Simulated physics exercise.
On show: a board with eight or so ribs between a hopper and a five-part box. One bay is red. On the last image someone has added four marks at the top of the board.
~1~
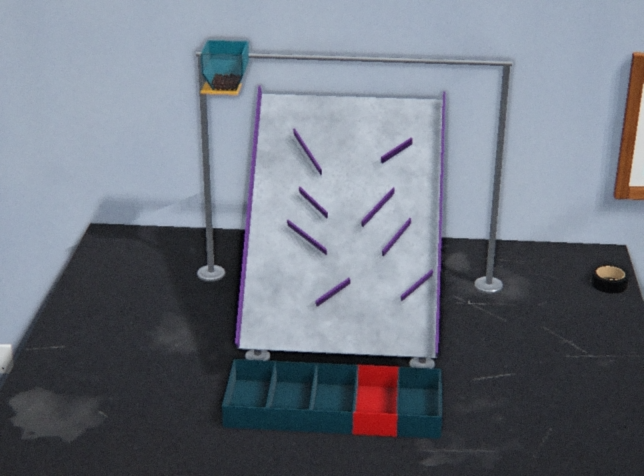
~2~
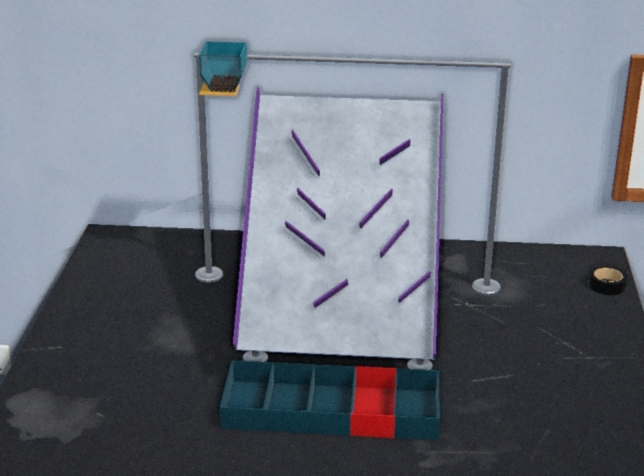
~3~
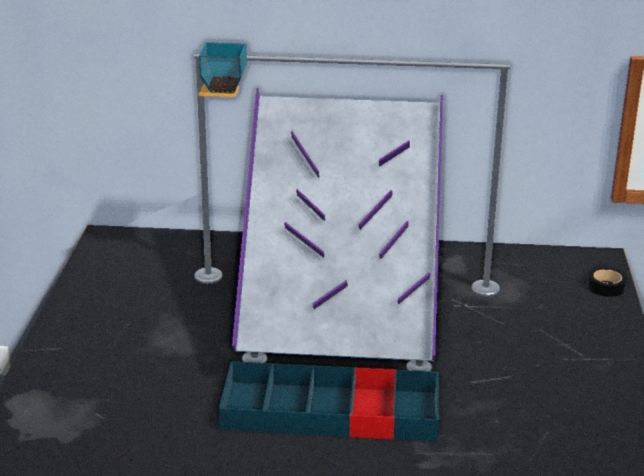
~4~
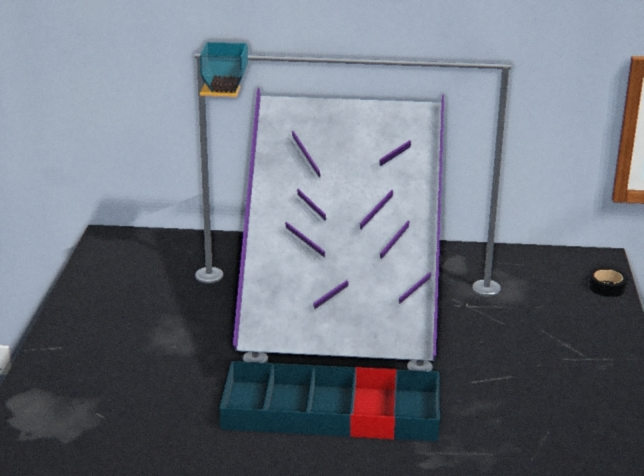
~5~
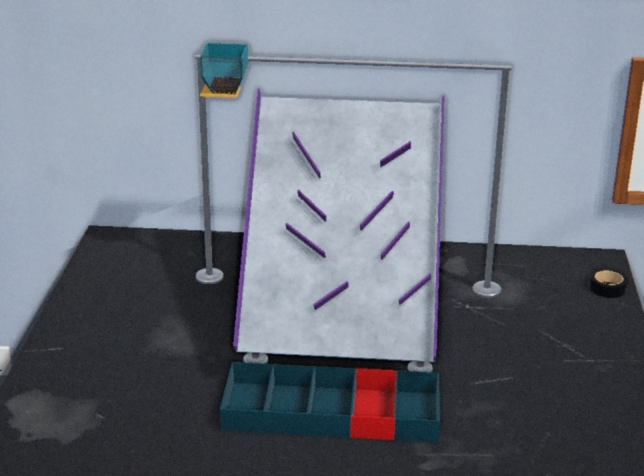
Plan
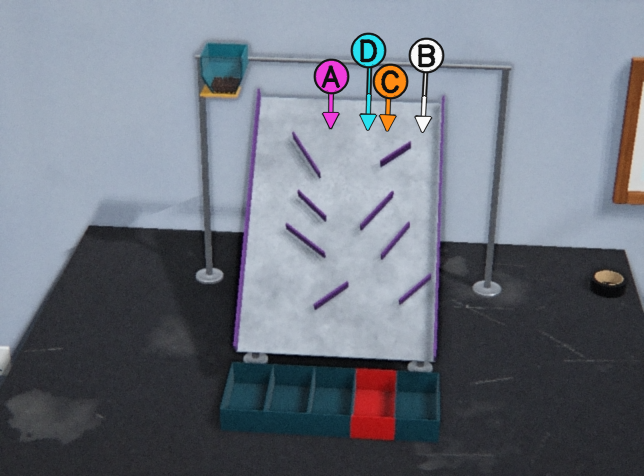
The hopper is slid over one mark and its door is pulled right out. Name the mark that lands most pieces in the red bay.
A beats the others.
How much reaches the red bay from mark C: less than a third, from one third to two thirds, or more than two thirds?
Mark C gives less than a third.
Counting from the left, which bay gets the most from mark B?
The third.
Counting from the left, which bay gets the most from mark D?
The first.
On the marked copy, mark A meets the board at (330, 122); mark B meets the board at (422, 126); mark C meets the board at (387, 124); mark D meets the board at (367, 124).
Choosing A, close to a third in the red bay, close to half in other bays, close to a quarter outside the box.
Choosing B, close to a quarter in the red bay, close to two thirds in other bays, only a few held on the board, a small share outside the box.
Choosing C, a small share in the red bay, the bulk in other bays, a small share outside the box.
Choosing D, a small share in the red bay, the bulk in other bays, a small share outside the box.
